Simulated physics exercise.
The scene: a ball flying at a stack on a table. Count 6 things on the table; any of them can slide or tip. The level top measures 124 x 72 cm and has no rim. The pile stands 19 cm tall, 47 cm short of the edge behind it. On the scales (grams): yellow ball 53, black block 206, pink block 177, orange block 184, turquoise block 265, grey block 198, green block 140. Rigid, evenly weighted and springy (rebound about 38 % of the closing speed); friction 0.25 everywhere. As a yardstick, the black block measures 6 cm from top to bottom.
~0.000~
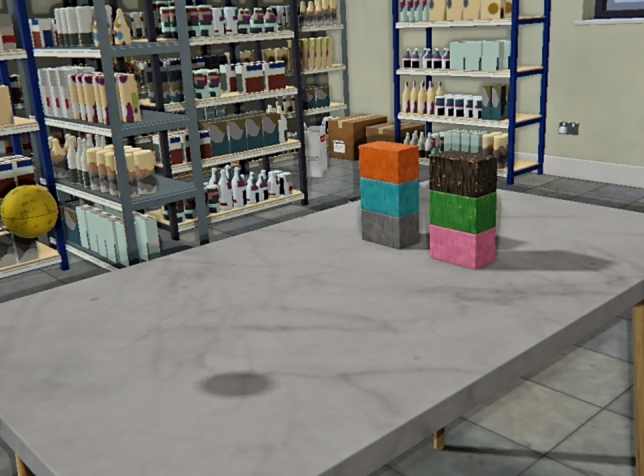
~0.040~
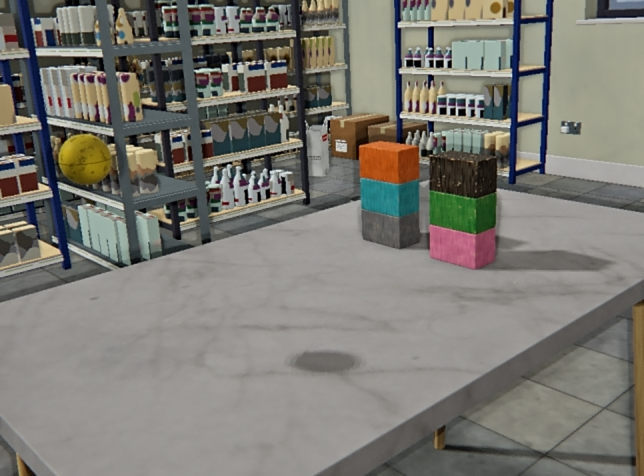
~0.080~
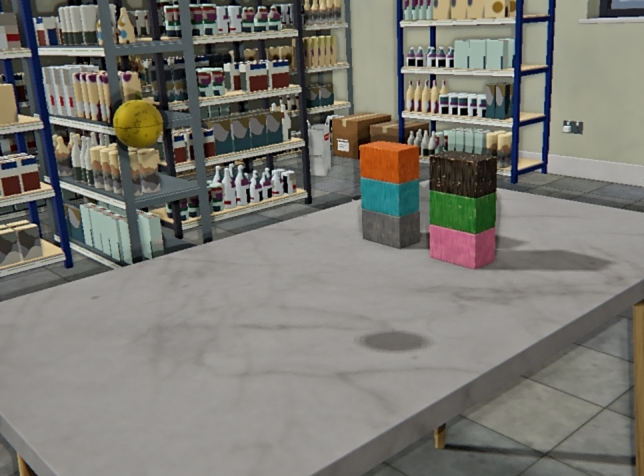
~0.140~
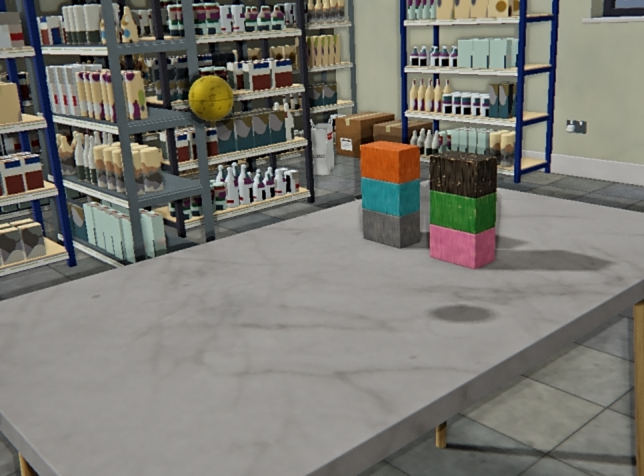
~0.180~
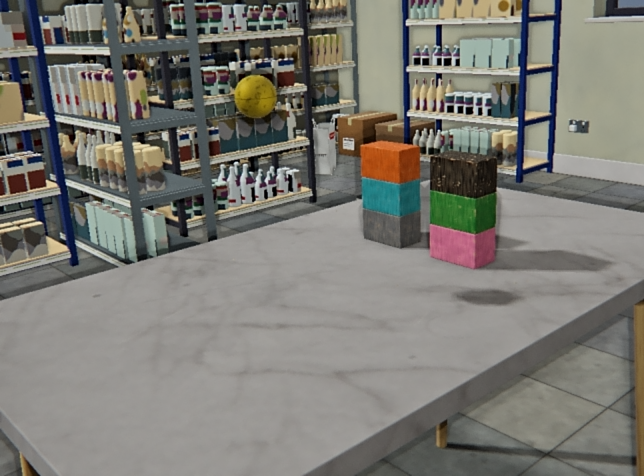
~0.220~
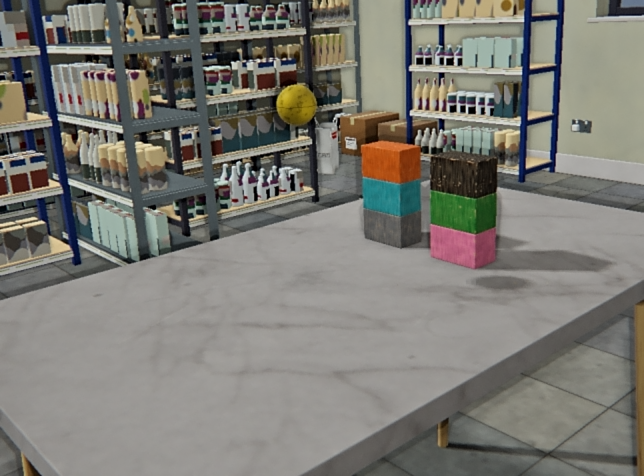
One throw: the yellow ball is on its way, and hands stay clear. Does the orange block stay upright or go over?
The orange block tips over.
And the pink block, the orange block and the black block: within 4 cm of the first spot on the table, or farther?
The pink block keeps its place; the orange block leaves its spot; the black block keeps its place.
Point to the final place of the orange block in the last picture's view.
Around (418, 191).
After 0.42 s, yellow ball near (366, 233); orange block leaning 6° near (408, 158).
After 0.62 s, yellow ball near (331, 254); orange block on its side near (425, 195).
At rest (1.4 s), tipped over on the table, orange block; the other 5 in place, give or take 4 cm. Seen from the same camera at the end, orange block near (418, 191).
